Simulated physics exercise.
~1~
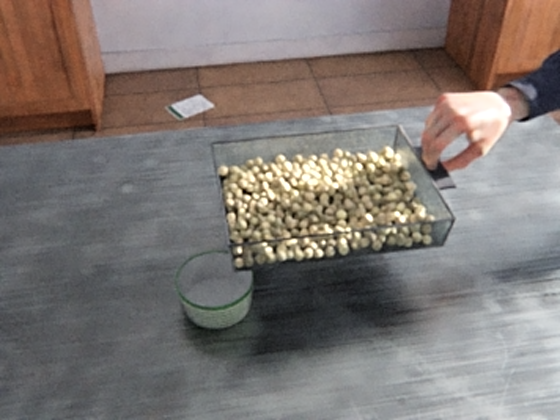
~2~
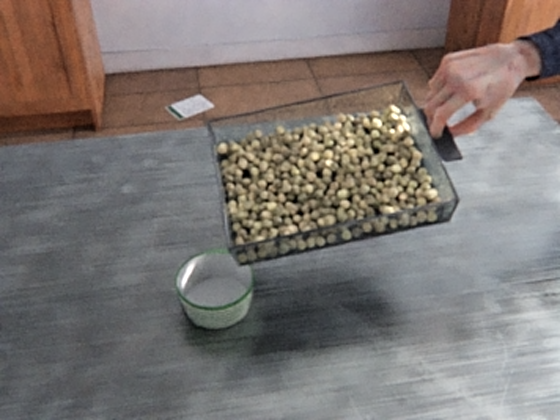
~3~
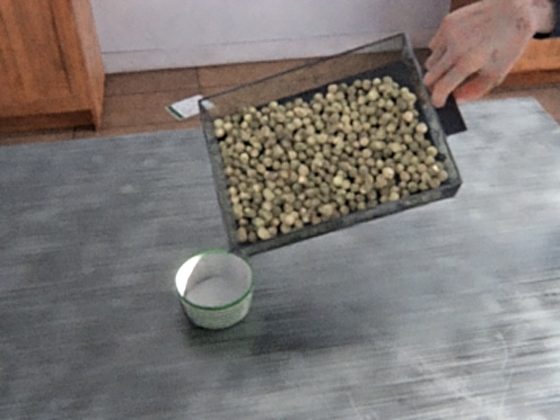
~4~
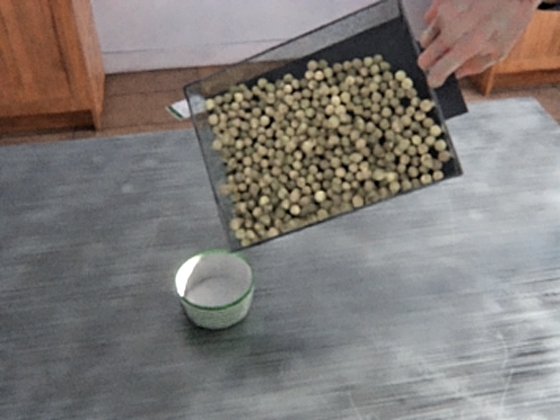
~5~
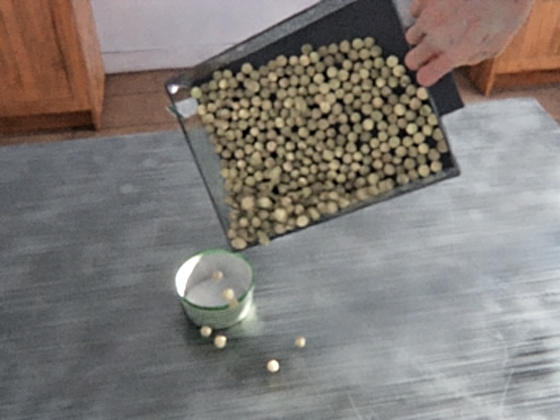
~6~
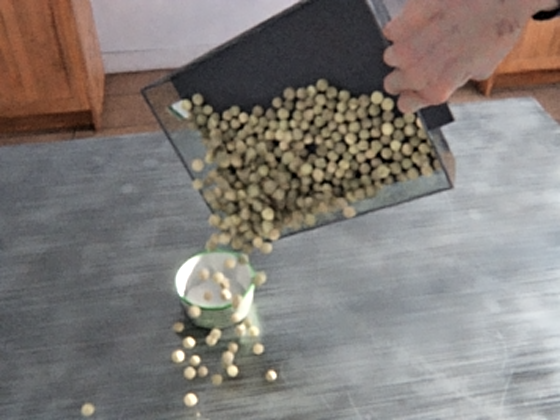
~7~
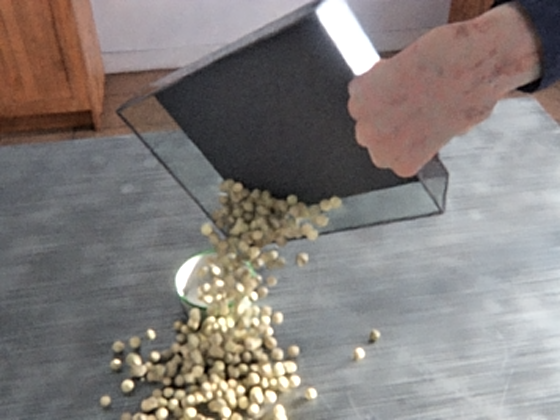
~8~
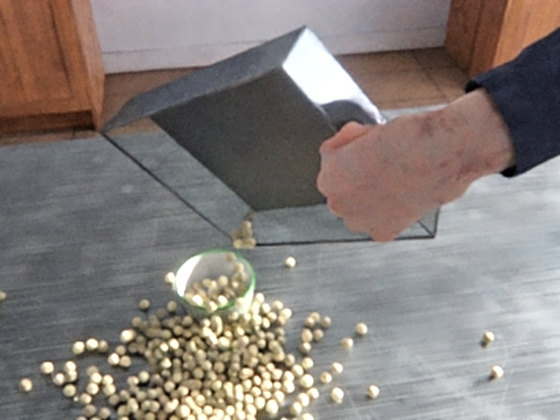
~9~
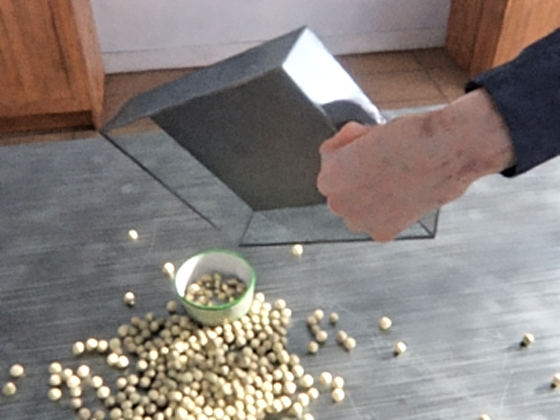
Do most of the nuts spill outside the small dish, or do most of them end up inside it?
Most of the nuts spill outside the dish and lie scattered across the table. Only a small share of them ends up inside it.
